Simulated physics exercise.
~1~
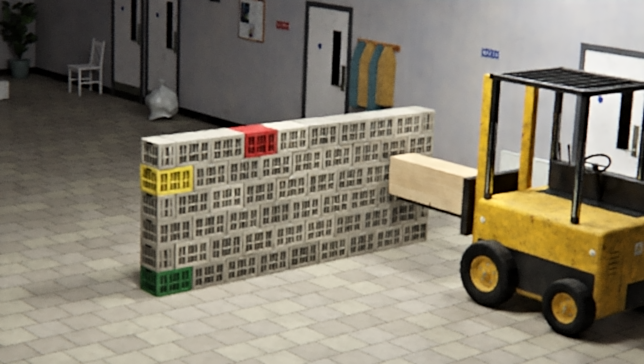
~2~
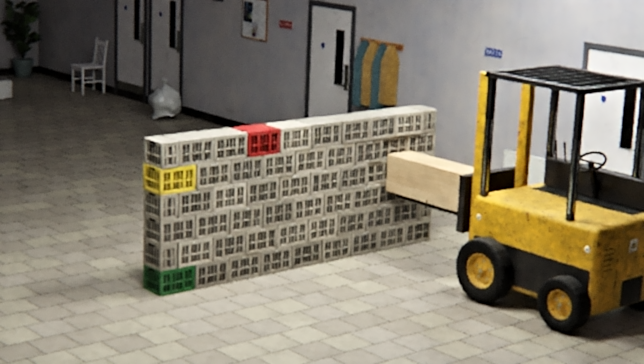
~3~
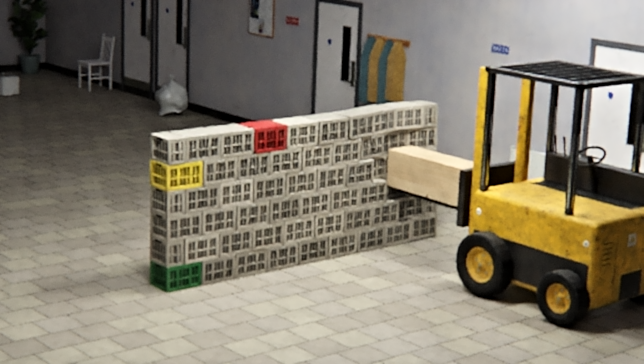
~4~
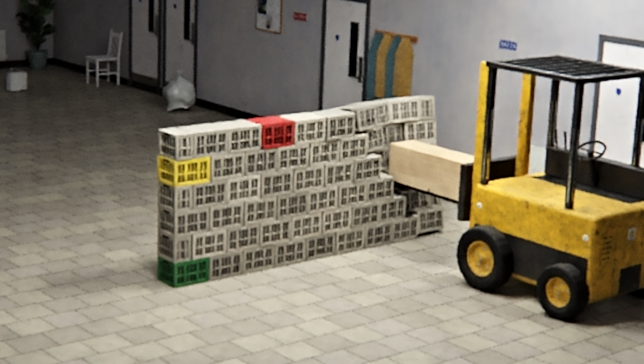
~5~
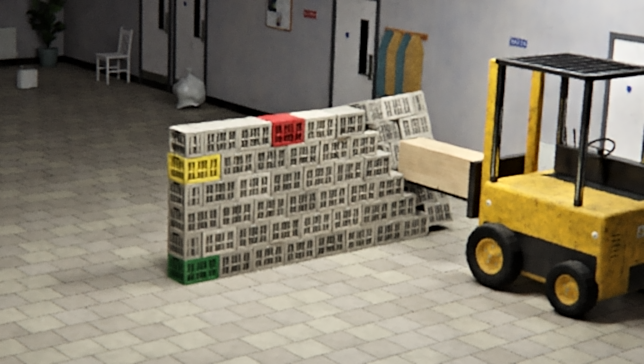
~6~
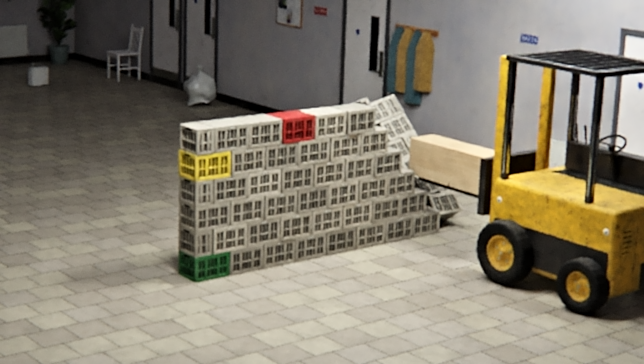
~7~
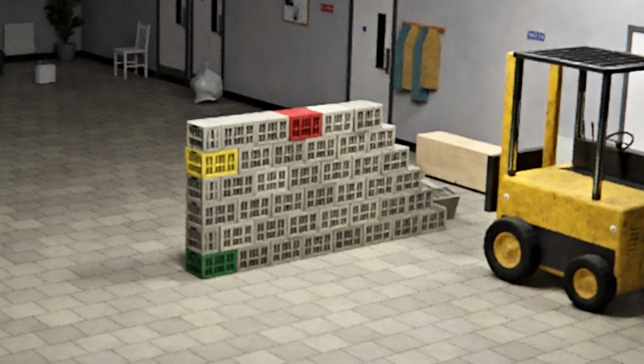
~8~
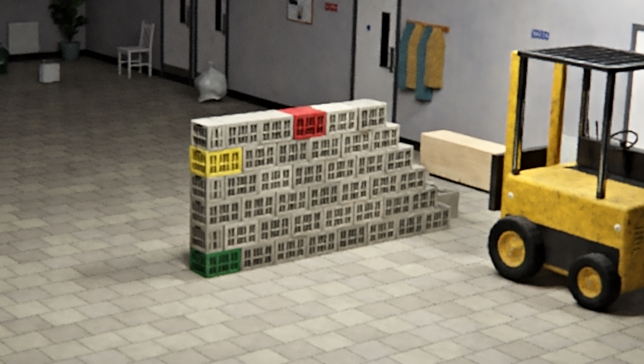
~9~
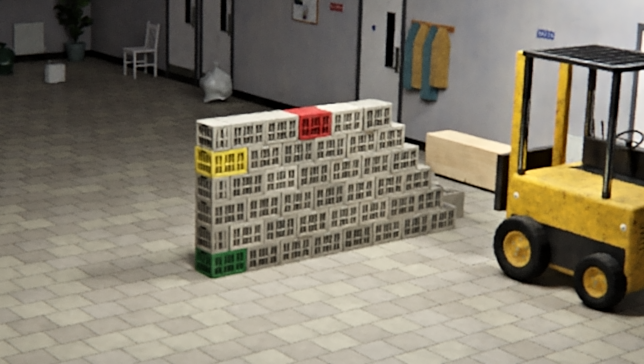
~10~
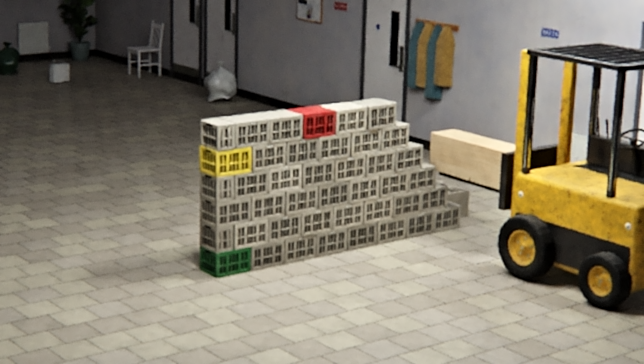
A yellow forklift pushes a case into a crate wall, toppling its right end only.
